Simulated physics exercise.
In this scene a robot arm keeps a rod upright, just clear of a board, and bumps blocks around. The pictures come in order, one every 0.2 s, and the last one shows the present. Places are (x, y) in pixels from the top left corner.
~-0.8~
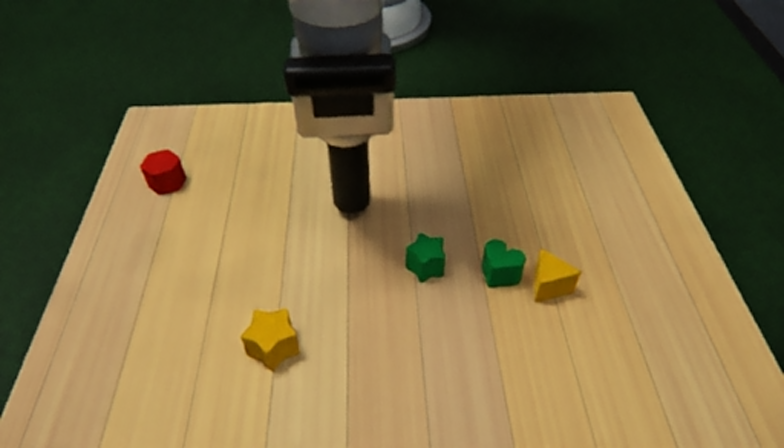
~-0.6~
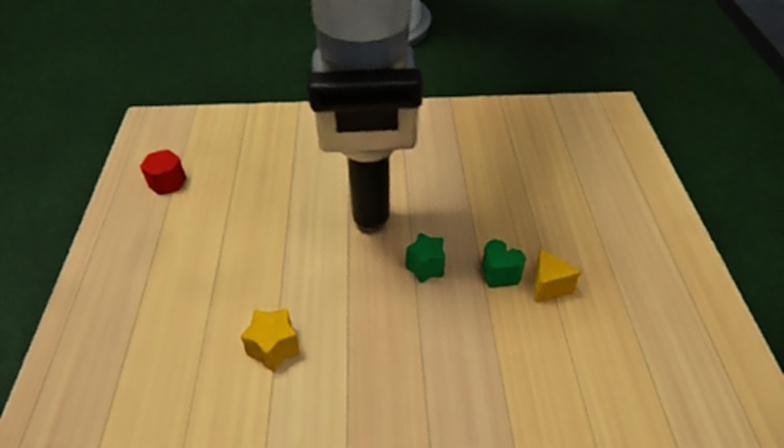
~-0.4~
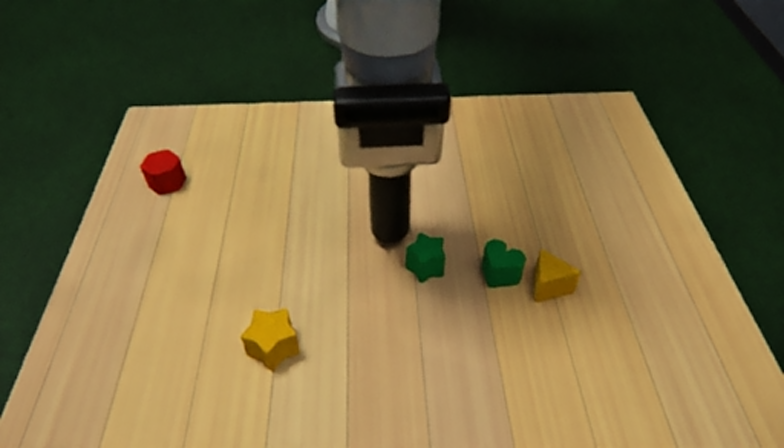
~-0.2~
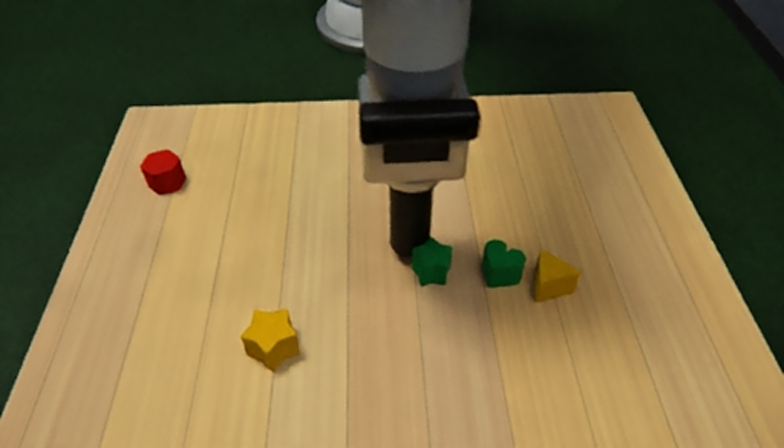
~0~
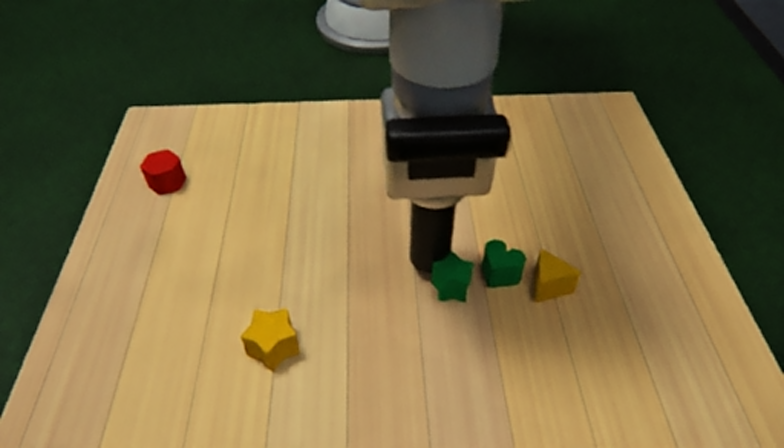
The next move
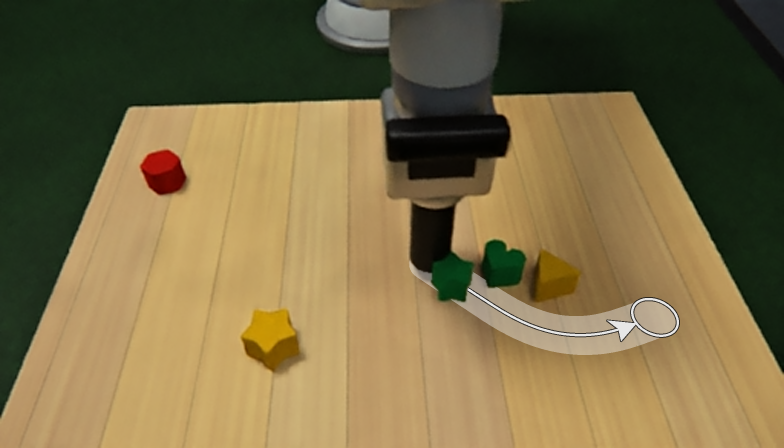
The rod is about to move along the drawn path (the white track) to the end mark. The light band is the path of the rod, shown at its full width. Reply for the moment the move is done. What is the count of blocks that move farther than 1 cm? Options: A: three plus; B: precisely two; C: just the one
That would be C.
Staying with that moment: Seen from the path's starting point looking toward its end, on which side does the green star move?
My prediction: Rightwards.
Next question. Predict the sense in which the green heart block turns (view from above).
It spins against the clock.
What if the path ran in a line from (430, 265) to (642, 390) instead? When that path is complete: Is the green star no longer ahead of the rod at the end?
That would be a yes.
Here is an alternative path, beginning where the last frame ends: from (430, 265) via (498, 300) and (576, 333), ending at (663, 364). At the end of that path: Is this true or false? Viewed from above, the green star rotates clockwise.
The statement is correct.
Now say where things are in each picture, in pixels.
Rod tip at (352, 200); block tops, green star at (427, 247); green heart block at (504, 254); yellow triangular block at (555, 267), in the first picture.
Rod at (371, 214); blocks unchanged, in the second picture.
Rod at (390, 228); blocks unchanged, in the third picture.
Rod at (410, 243); green star at (433, 252), in the fourth picture.
Rod at (430, 257); green star at (454, 268); green heart block at (504, 254); yellow triangular block at (555, 267), in the fifth picture.
Path on the board, from (430, 265) by way of (495, 307) and (577, 335) to (655, 317).
What follows on the original path. One third of the way, rod at (499, 301); green star at (522, 318); green heart block at (511, 256), turned 35° anticlockwise.
Two thirds of the way, rod at (582, 328); green star at (555, 347), turned 55° clockwise; green heart block at (511, 256), turned 35° anticlockwise.
At the end, rod at (659, 310); green star at (555, 347), turned 55° clockwise; green heart block at (511, 256), turned 35° anticlockwise; yellow triangular block in place.
